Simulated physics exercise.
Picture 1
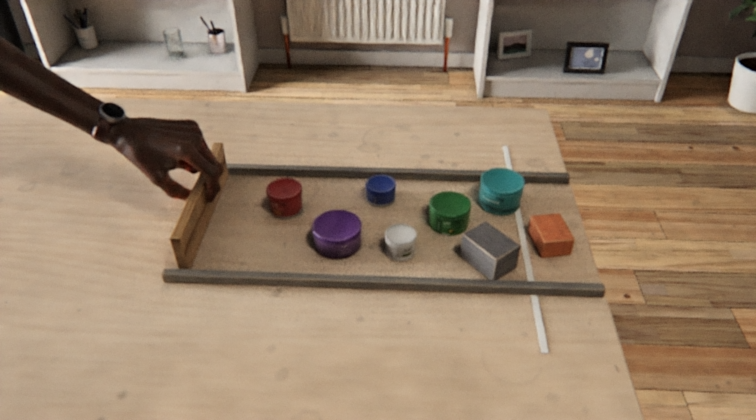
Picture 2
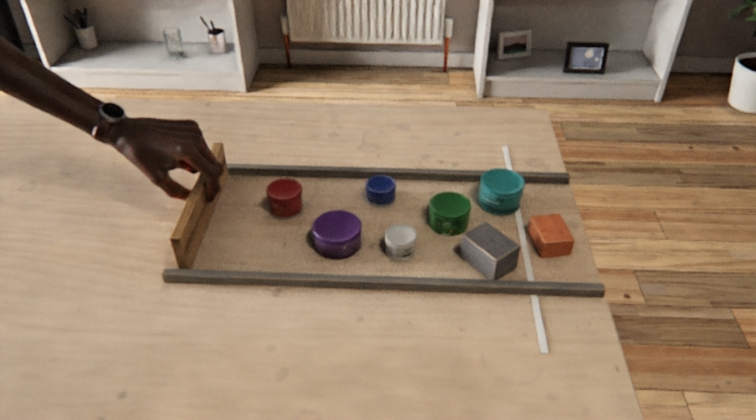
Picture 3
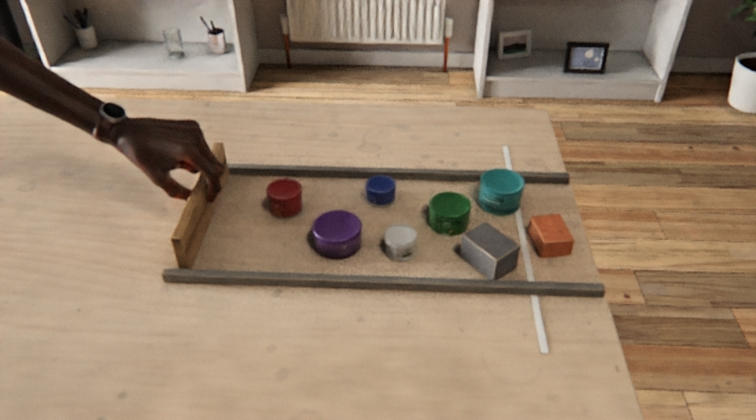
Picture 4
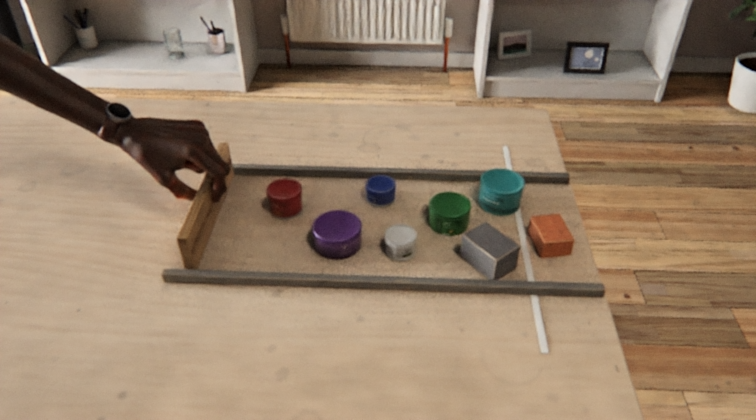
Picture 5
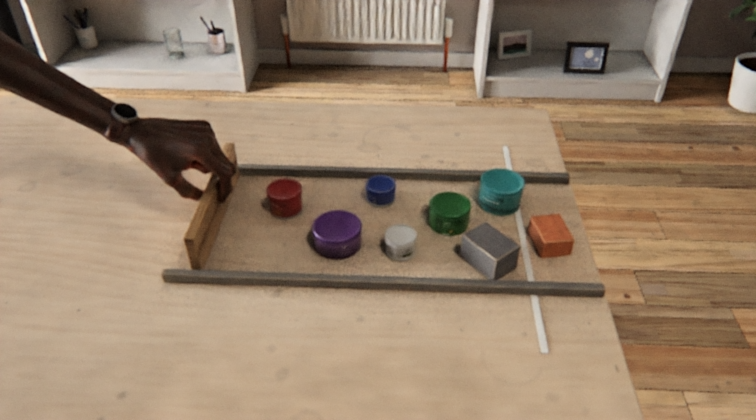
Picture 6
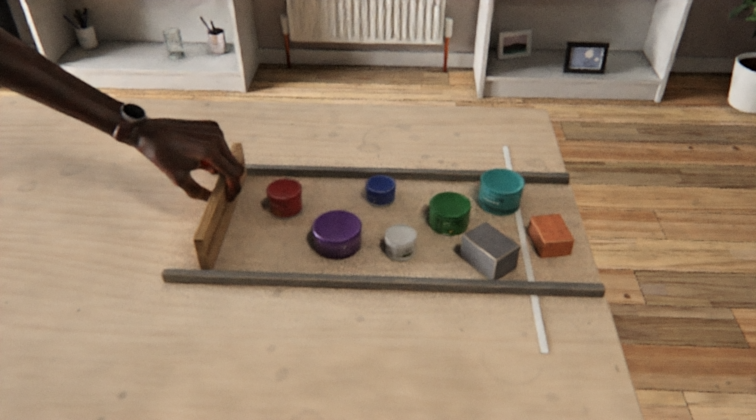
A hand slides a wooden board slightly right between two rails, toward several small still objects.
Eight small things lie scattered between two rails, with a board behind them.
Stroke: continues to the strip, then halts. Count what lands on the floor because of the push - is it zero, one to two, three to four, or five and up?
The count is one to two.
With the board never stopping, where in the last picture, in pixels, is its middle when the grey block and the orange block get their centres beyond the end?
Roughly at (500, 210) and roughly at (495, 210).
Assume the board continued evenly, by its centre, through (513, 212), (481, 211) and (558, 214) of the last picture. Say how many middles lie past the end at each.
Respectively 2, 0 and 5.
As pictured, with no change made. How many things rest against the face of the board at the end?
At rest, 3 are in contact.
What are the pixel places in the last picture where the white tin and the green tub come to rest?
The first one ends at (591, 243), the second at (574, 218).
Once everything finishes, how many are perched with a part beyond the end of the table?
As for overhanging, the count is 3.
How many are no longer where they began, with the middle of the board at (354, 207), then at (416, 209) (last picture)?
By the first moment it's 4, by the second it's 6.
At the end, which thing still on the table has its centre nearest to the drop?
Result - the white tin.
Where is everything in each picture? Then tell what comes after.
Orange block (551, 235); turquoise tub (501, 191); grey block (490, 251); board (203, 203); tape (521, 230), in the first frame.
Turquoise tub (501, 192); green tub (449, 214), in the second frame.
Grey block (490, 251); board (203, 203), in the third frame.
Orange block (551, 235); blue pot (381, 191), in the fourth frame.
Turquoise tub (501, 192); purple tub (337, 235), in the fifth frame.
Orange block (551, 235); turquoise tub (501, 192); grey block (490, 251); board (223, 204); tape (521, 230), in the sixth frame.
A little later, none off yet; orange block at rest near (551, 235); turquoise tub at rest near (501, 192); grey block at rest near (490, 251).
When it is over, the number that fall off is one or two; down, grey block and orange block.
